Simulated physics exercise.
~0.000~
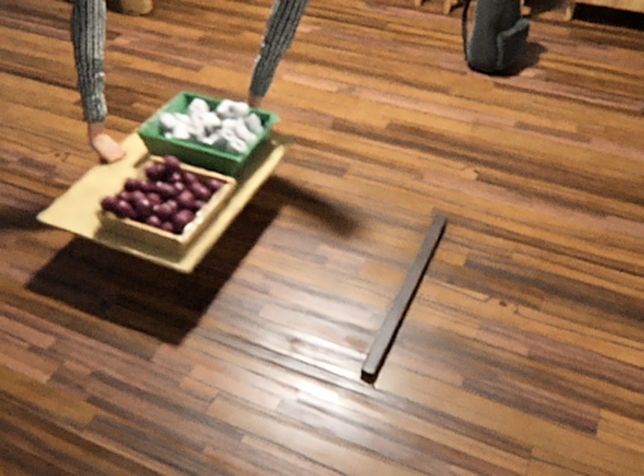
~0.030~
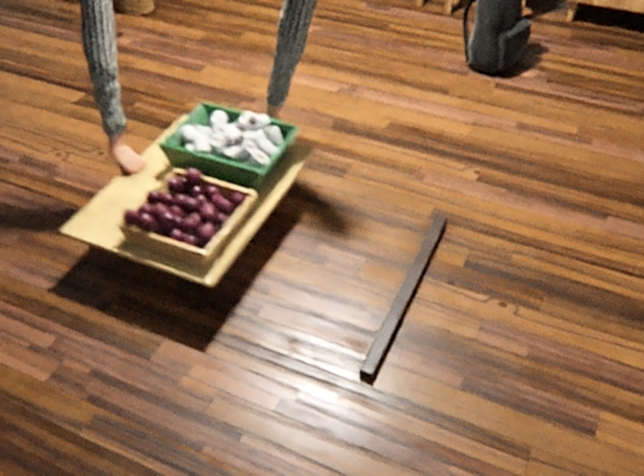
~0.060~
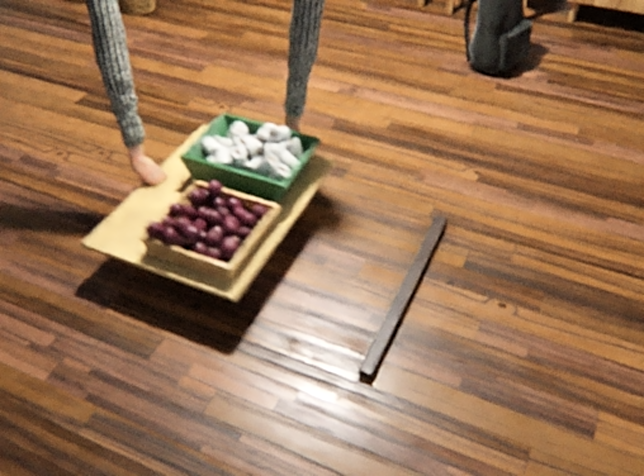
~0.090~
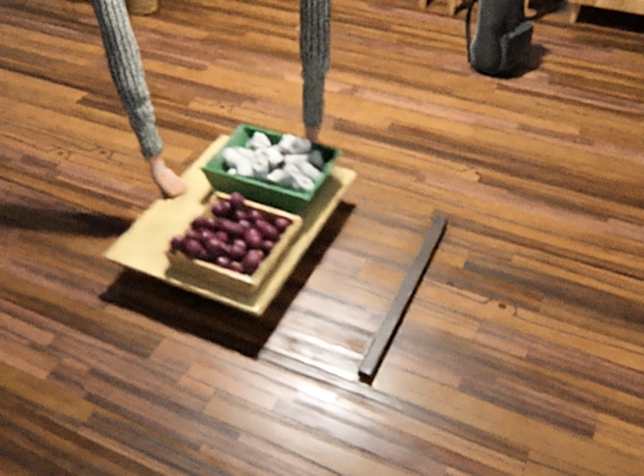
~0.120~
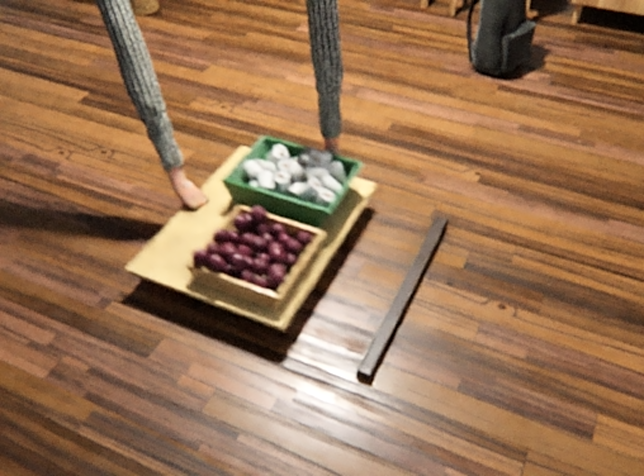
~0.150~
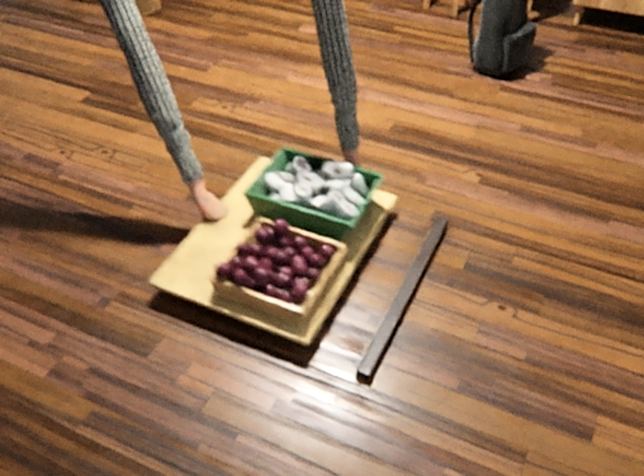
The clip opens with two hands in grey knitted sleeves holding a pale board above a wooden floor, carrying a green tub of white rolls and a wooden tub of dark red onions. The hands lower the board diagonally down to the right, drawing nearer a dark bar, with everything still inside the tubs.
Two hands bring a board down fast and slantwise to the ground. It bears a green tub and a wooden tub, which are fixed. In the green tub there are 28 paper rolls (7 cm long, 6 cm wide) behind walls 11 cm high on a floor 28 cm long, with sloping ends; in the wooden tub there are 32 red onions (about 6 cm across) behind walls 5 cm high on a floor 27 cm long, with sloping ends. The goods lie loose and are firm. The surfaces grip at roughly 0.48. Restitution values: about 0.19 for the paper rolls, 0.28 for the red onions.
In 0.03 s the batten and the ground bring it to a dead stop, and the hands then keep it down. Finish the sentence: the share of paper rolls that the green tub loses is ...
... below one in six.
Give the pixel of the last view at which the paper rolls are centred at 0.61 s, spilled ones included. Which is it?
I'd put it close to (363, 226).
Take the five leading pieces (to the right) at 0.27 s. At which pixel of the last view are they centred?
Close to (371, 280).
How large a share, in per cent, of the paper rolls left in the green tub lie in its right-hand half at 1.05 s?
It works out to around 60 in a hundred.
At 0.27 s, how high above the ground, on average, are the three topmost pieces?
I'd guess about 18 cm.
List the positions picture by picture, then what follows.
In the first frame (places track the rim corner closest to us here; the camera moves round a little), green tub (237, 158); wooden tub (180, 238); 60 cm to go; all still inside.
The second frame shows green tub (259, 171); wooden tub (204, 252); 51 cm to go.
The third frame shows green tub (282, 184); wooden tub (228, 266); 43 cm to go.
The fourth frame shows green tub (304, 197); wooden tub (252, 281); 34 cm to go.
The fifth frame shows green tub (327, 210); wooden tub (276, 295); 25 cm to go.
The sixth frame shows green tub (349, 224); wooden tub (300, 310); 17 cm to go; all still inside.
After 0.19 s, the board stops.
After 0.27 s, the green tub has all 28 and the wooden tub is down by 1 of 32.
After 0.39 s, the green tub is down by 1 of 28 and the wooden tub is down by 6 of 32.
After 0.61 s, the green tub is down by 1 of 28 and the wooden tub is down by 8 of 32.
When it is over (at 1.05 s), the green tub is down by 1 of 28 and the wooden tub is down by 8 of 32. Asked share, 1 of 28, 4 per cent.
